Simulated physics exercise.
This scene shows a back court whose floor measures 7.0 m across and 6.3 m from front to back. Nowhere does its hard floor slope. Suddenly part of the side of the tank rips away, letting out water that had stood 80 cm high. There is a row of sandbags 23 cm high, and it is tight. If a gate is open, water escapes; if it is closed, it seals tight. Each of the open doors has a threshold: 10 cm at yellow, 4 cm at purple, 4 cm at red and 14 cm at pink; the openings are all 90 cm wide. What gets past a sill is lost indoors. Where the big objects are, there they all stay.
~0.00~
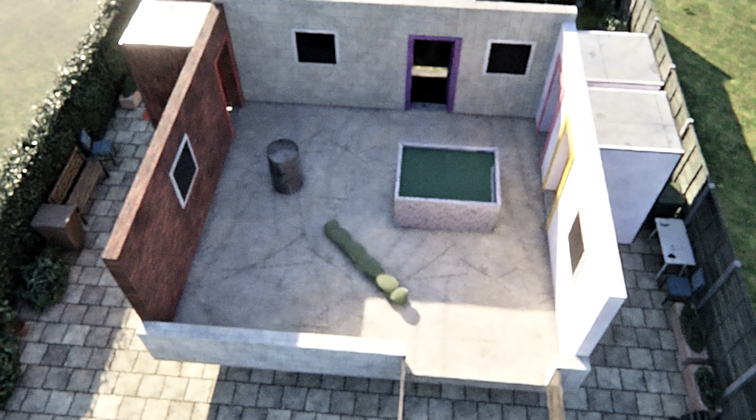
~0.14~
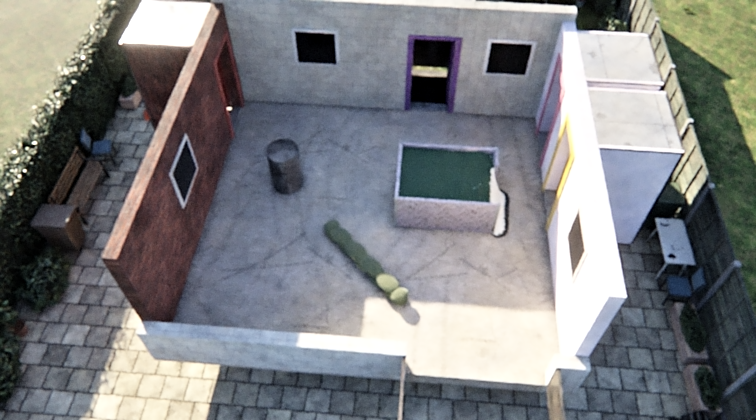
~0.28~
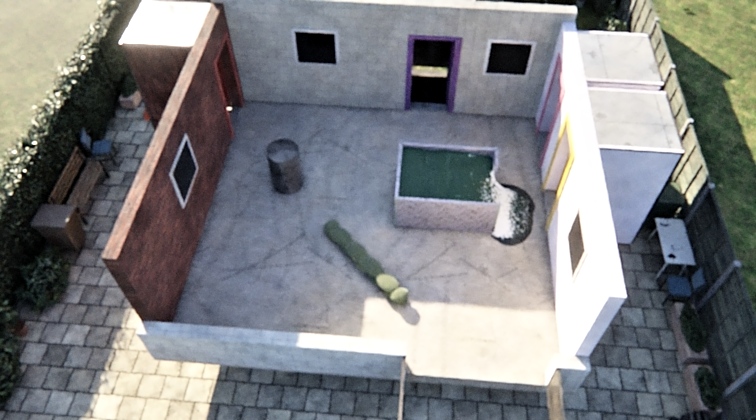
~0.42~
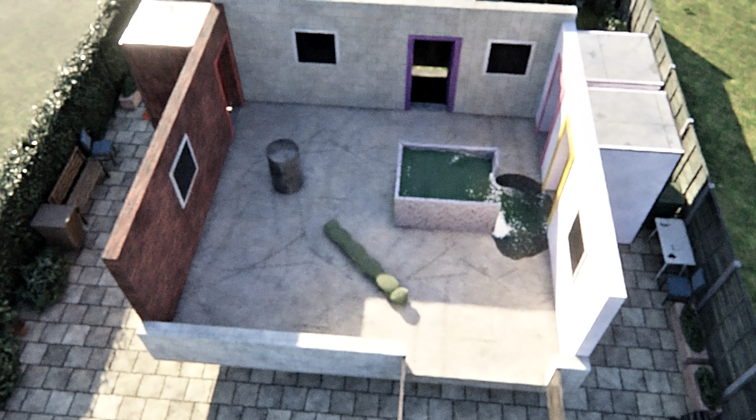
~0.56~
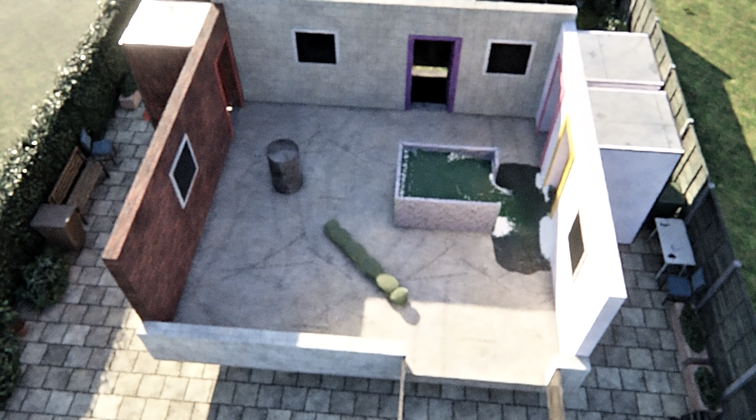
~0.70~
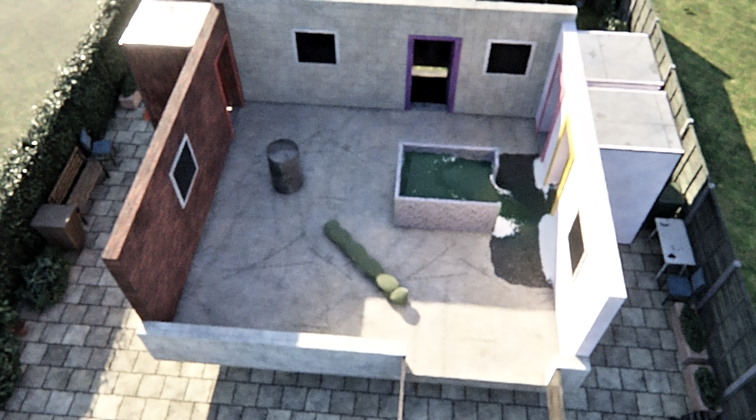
A walled back court with a pale grey floor is seen from high above, a red-brown wall on the left and a white one on the right. A stone tank of dark green water stands right of centre, with a dark barrel to its left and a green row of sandbags in front. Water bursts from the tank's right side, foaming and spreading rightward and toward the viewer along the white wall.
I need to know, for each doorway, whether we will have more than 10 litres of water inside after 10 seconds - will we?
At the yellow door the total will be higher than the limit. At the purple door the total will be lower than the limit. At the red door the total will be lower than the limit. At the pink door the total will be lower than the limit.
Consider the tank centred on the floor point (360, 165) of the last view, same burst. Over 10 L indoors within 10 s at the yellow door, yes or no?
In that case yellow comes out beyond the limit.
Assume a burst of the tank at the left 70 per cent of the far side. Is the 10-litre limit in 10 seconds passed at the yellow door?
Measured against that limit, the yellow door stays within it.
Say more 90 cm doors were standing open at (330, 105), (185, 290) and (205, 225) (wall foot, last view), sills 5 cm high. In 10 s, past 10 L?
First doorway falls short, second falls short, third falls short.
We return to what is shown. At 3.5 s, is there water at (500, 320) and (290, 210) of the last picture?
I'd say drenched, then spared.
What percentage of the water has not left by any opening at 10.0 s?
I'd say close to 40 percent is still there.
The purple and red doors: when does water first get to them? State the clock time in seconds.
Arrival: Purple 2.4 s, red 7.0 s.
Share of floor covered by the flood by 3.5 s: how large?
I'd say around 30 % is wet.
After 1.4 s water covers 15 % of the floor and is deepest (48 cm) near (543, 229); yellow door 36 cm at the sill, 266 L in, purple door not reached, red door not reached, pink door 7 cm at the sill, 0 L in.
After 2.2 s water covers 20 % of the floor and is deepest (34 cm) near (543, 229); yellow door 33 cm at the sill, 475 L in, purple door not reached, red door not reached, pink door 5 cm at the sill, 0 L in.
After 3.5 s water covers 30 % of the floor and is deepest (22 cm) near (543, 229); yellow door 22 cm at the sill, 610 L in, purple door 4 cm at the sill, 0 L in, red door not reached, pink door 5 cm at the sill, 0 L in.
After 6.0 s water covers 45 % of the floor and is deepest (12 cm) near (542, 215); yellow door 12 cm at the sill, 685 L in, purple door 4 cm at the sill, 0 L in, red door not reached, pink door 3 cm at the sill, 0 L in.
After 10.0 s water covers 55 % of the floor and is deepest (6 cm) near (534, 229); yellow door 6 cm at the sill, 689 L in, purple door 3 cm at the sill, 0 L in, red door 4 cm at the sill, 0 L in, pink door 3 cm at the sill, 0 L in.
